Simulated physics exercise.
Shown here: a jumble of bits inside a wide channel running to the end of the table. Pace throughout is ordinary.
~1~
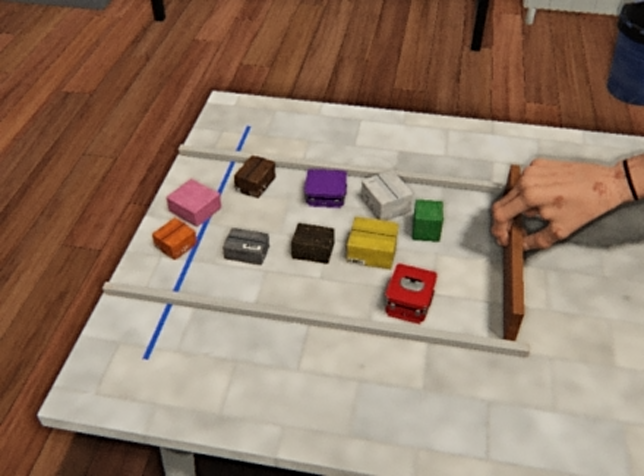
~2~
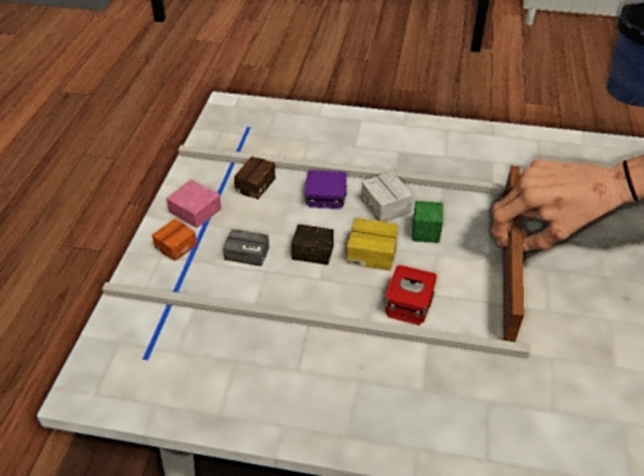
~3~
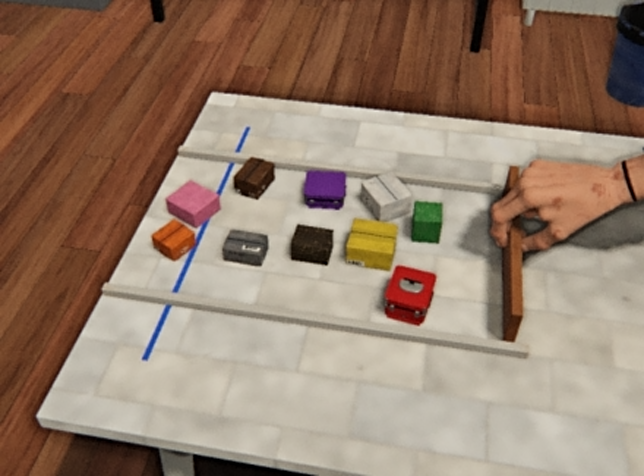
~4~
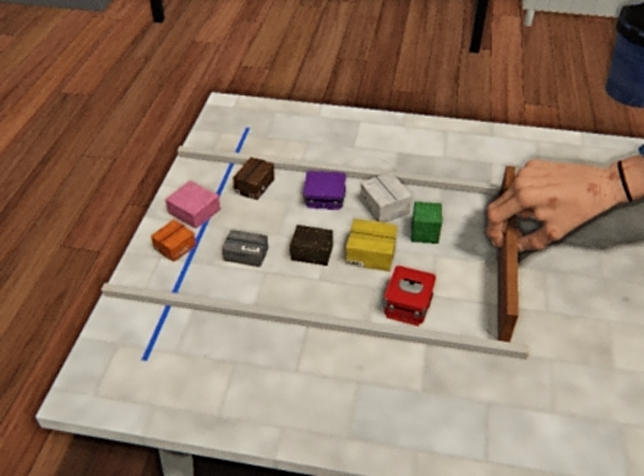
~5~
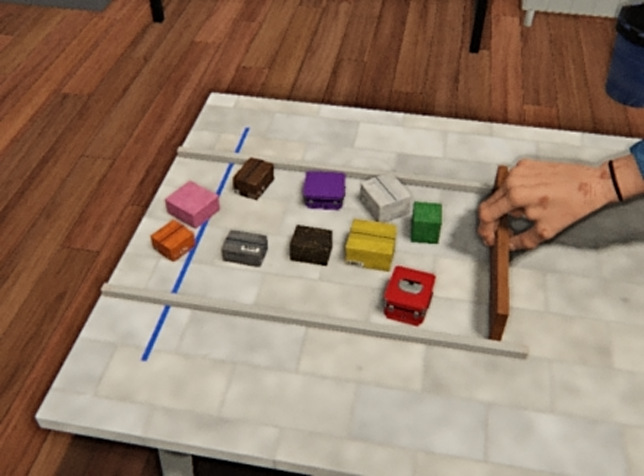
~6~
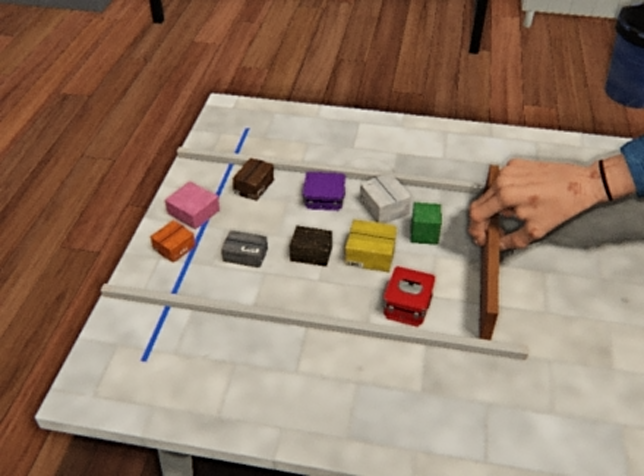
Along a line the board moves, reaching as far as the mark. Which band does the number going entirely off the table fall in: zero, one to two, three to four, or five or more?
It falls in the three to four band.
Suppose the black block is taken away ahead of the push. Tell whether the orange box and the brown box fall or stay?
Well, the orange box goes off the edge while the brown box goes off the edge.
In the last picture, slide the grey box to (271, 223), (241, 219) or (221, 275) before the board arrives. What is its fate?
Going through the places in order, it keeps its spot, it keeps its spot, and it keeps its spot.
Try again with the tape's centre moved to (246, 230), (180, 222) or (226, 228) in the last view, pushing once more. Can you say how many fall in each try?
The counts: 1, 6 and 3.
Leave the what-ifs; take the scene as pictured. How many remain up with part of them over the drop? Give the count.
The number is 3.
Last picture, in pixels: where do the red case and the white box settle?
The red case ends up near (162, 263), and the white box near (207, 169).
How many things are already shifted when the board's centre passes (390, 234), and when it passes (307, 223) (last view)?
So 4, and at the other place 9.
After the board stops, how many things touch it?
Total: 4.
Soon after, none off yet; orange box at rest near (173, 241); pink block at rest near (193, 205); brown box at rest near (254, 179).
After that, none off yet; orange box moving near (168, 241); pink block at rest near (193, 205); brown box displaced a little near (241, 179).
And then, one off so far; orange box on its way down near (105, 293); pink block displaced a little near (182, 202); brown box displaced well along near (175, 170).
In the end, the number that fall off is three or four; gone, grey box, brown box and orange box.
